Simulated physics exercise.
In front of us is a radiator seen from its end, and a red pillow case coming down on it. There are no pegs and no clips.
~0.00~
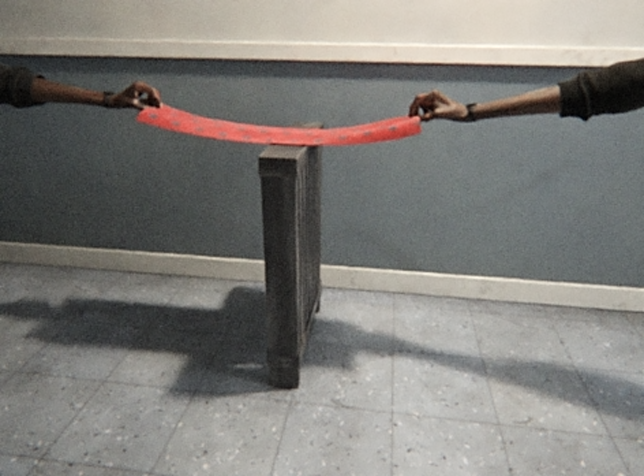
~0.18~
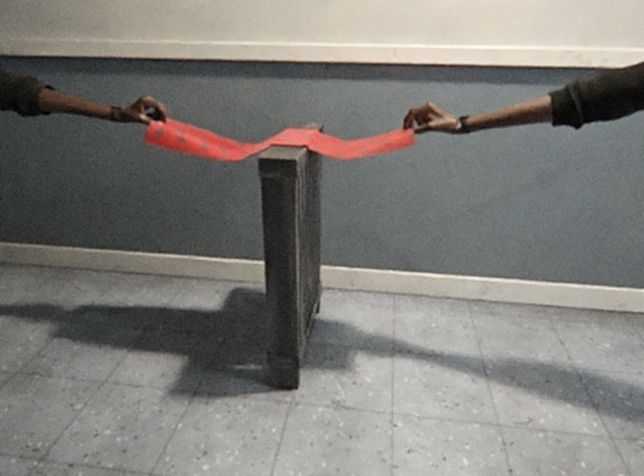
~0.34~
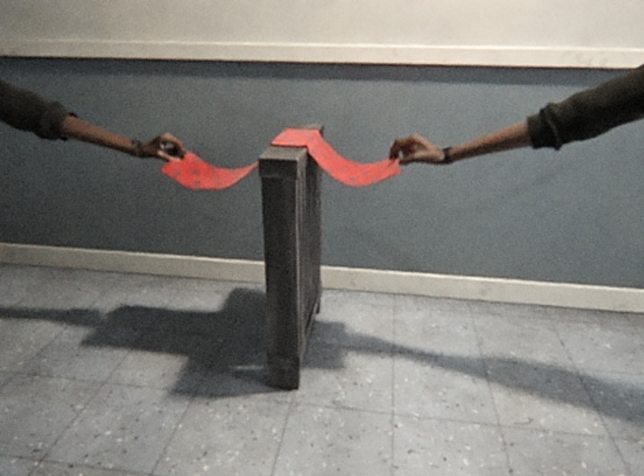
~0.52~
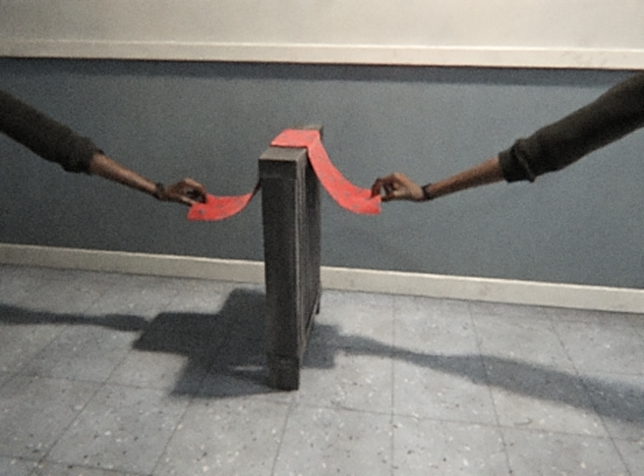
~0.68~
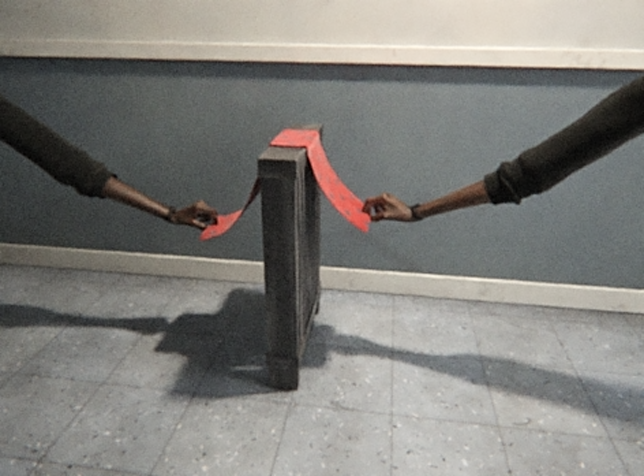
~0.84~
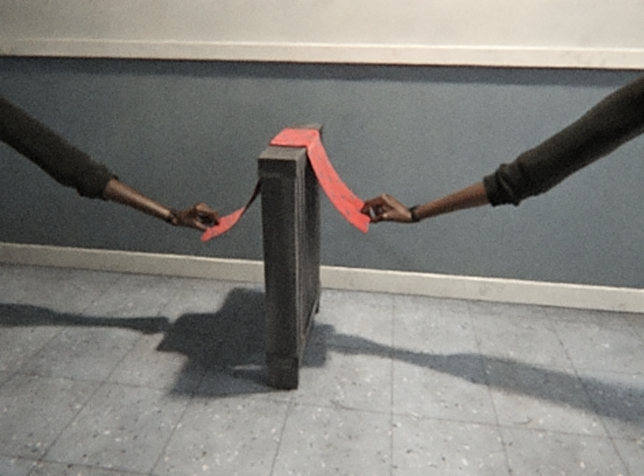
The footage shows two hands holding a long red cloth by its ends above a narrow, dark upright object, then lowering both ends so it drapes over the top, before the hands pause low on the left and right.
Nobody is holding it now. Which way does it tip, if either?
Remains draped.
Around 1.06 s, pillow case hanging on both sides, left end near (240, 249), right end near (341, 233).
Around 1.16 s, pillow case hanging on both sides, left end near (269, 258), right end near (313, 235).
Finally, pillow case hanging on both sides, left end near (281, 259), right end near (312, 235). The red pillow case keeps its place.
